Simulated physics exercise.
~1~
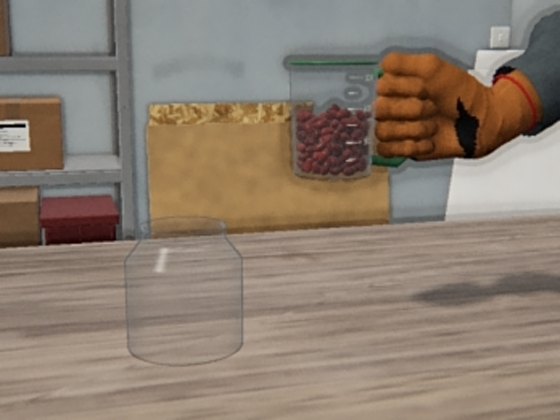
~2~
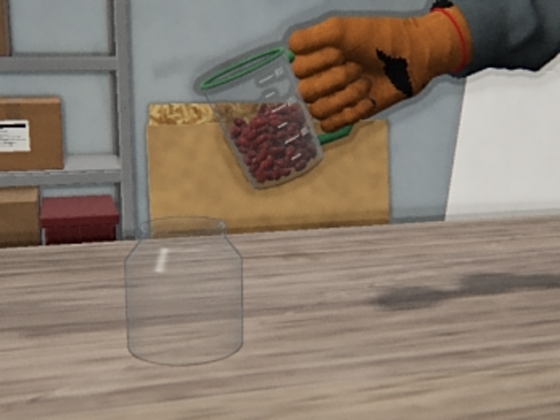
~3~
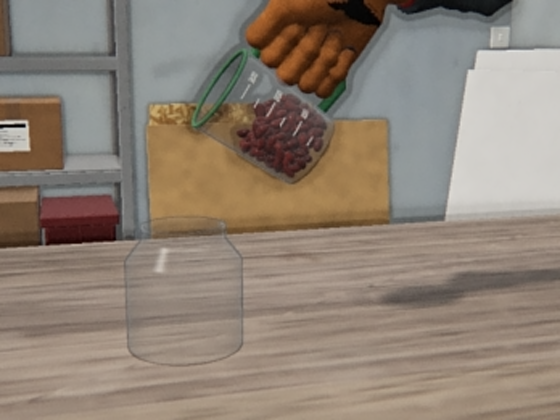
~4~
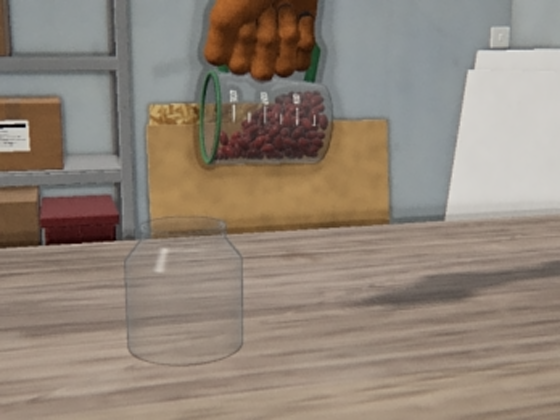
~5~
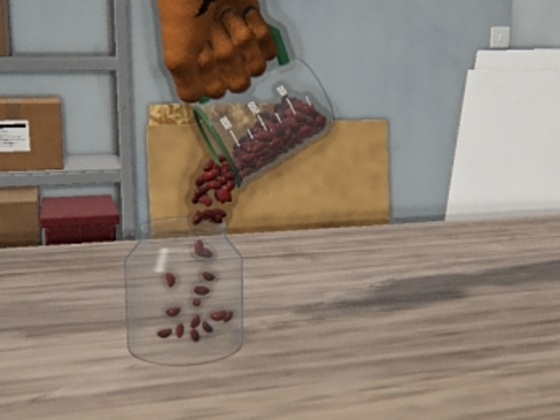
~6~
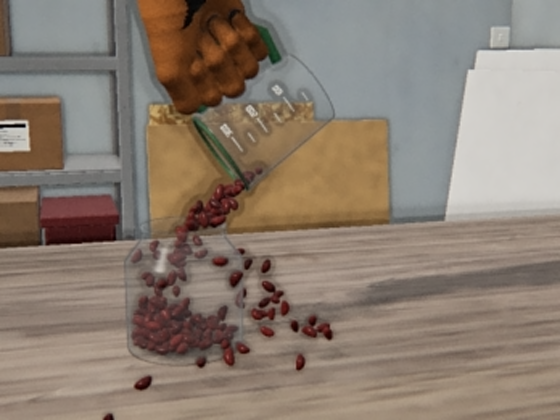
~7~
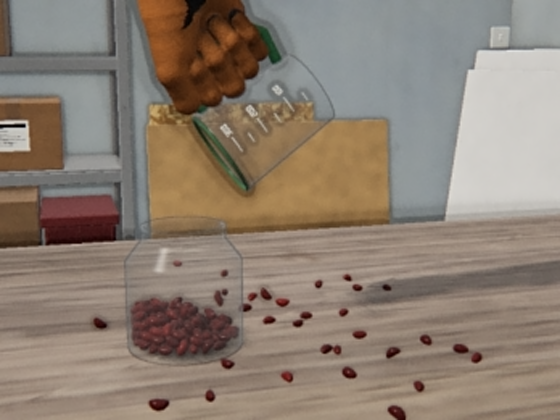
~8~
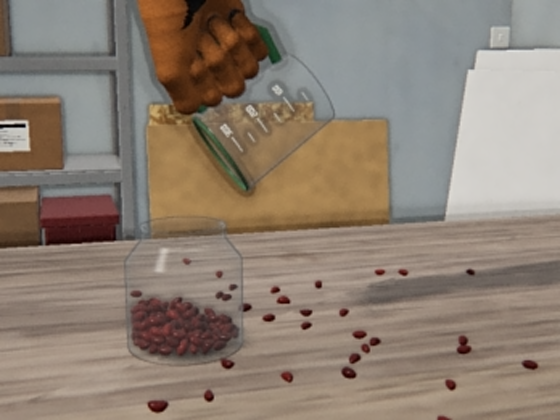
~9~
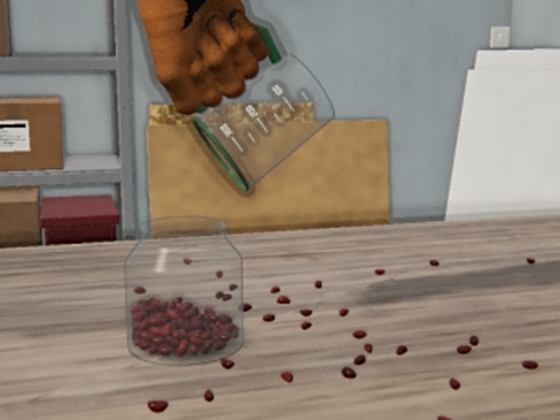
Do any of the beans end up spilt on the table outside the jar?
Yes, some of the beans end up scattered on the tabletop, though most of them settle in the jar and few, if any, stay in the cup.
